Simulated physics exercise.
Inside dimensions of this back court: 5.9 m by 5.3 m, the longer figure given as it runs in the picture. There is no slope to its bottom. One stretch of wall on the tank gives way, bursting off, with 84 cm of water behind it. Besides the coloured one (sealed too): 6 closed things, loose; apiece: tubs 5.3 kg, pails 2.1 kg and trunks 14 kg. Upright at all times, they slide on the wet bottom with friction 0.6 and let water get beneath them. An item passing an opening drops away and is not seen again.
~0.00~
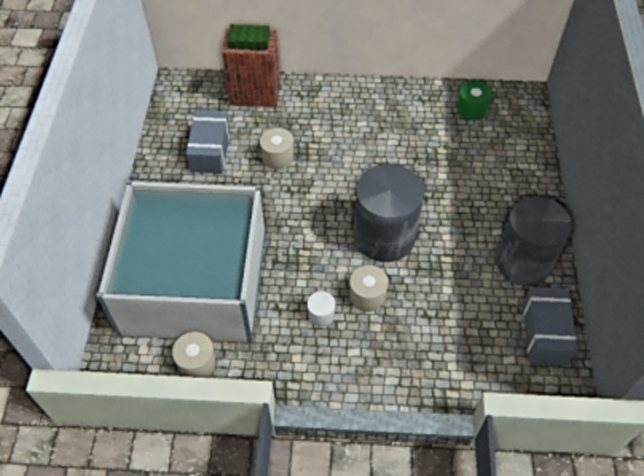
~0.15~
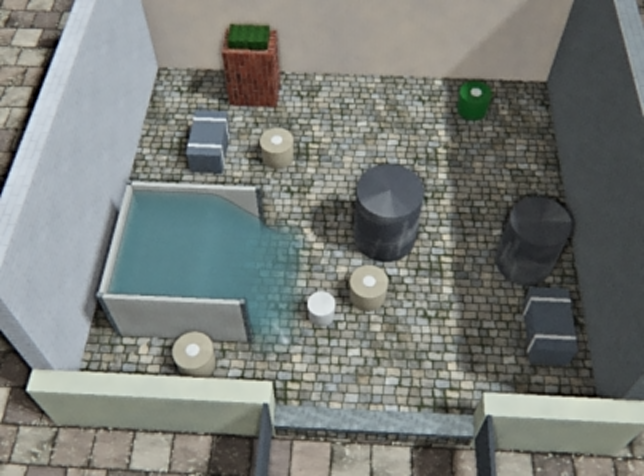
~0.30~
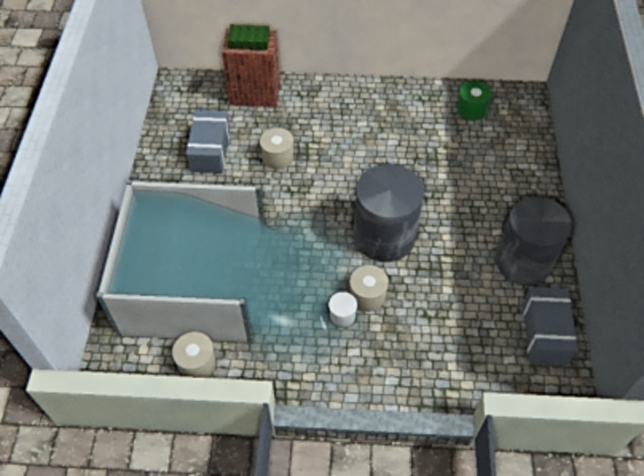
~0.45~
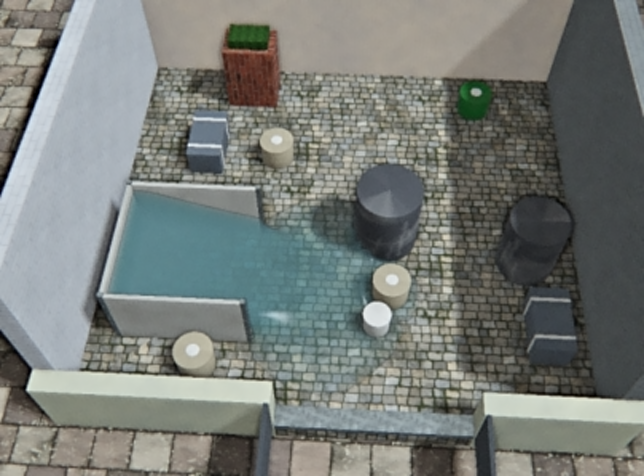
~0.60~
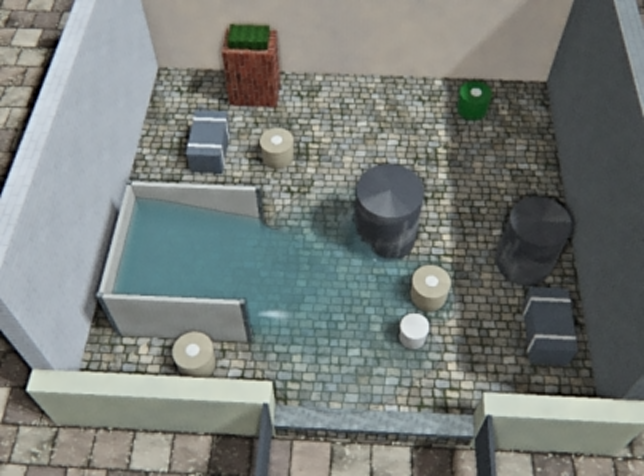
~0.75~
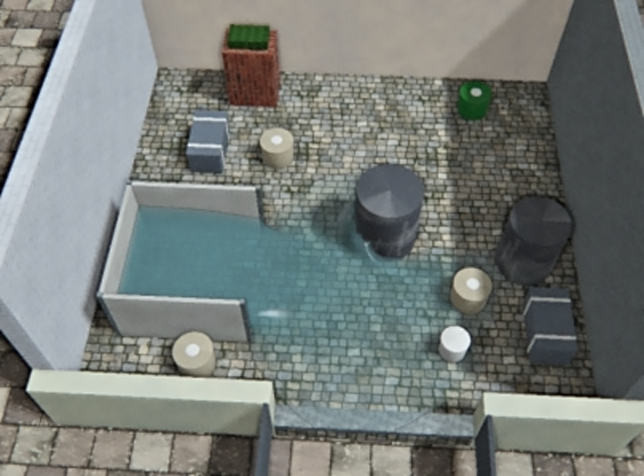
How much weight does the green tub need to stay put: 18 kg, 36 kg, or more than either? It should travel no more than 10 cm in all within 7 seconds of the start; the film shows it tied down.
It needs 36 kg; 18 kg falls short.
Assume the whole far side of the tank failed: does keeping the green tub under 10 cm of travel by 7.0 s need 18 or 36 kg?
In that case neither weight holds it.
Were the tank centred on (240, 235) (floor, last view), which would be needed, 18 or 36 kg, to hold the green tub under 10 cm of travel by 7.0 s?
Then, in short, only the heavier one works.
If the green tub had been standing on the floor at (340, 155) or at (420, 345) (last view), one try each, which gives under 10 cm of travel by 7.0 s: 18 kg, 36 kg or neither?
Well, just the big one for the first, nothing does it for the second.
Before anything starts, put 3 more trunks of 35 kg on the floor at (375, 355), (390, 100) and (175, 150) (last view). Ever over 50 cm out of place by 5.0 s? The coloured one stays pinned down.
First one went beyond, second stayed within, third stayed within.
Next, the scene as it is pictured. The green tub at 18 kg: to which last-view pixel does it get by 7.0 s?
Near (436, 106).
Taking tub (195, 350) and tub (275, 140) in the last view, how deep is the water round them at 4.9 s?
Close to 0 and 1 centimetres.
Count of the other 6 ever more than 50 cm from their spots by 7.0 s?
Count: 3.
After 1.4 s the green tub would be 0 cm from its start with 18 kg and 0 cm from its start with 36 kg; 0 cm of water round it then.
After 3.1 s the green tub would be 0 cm from its start with 18 kg and 0 cm from its start with 36 kg; 6 cm of water round it then.
After 4.9 s the green tub would be 49 cm from its start with 18 kg and 0 cm from its start with 36 kg; 12 cm of water round it then.
After 7.0 s the green tub would be 64 cm from its start with 18 kg and 0 cm from its start with 36 kg; 8 cm of water round it then.
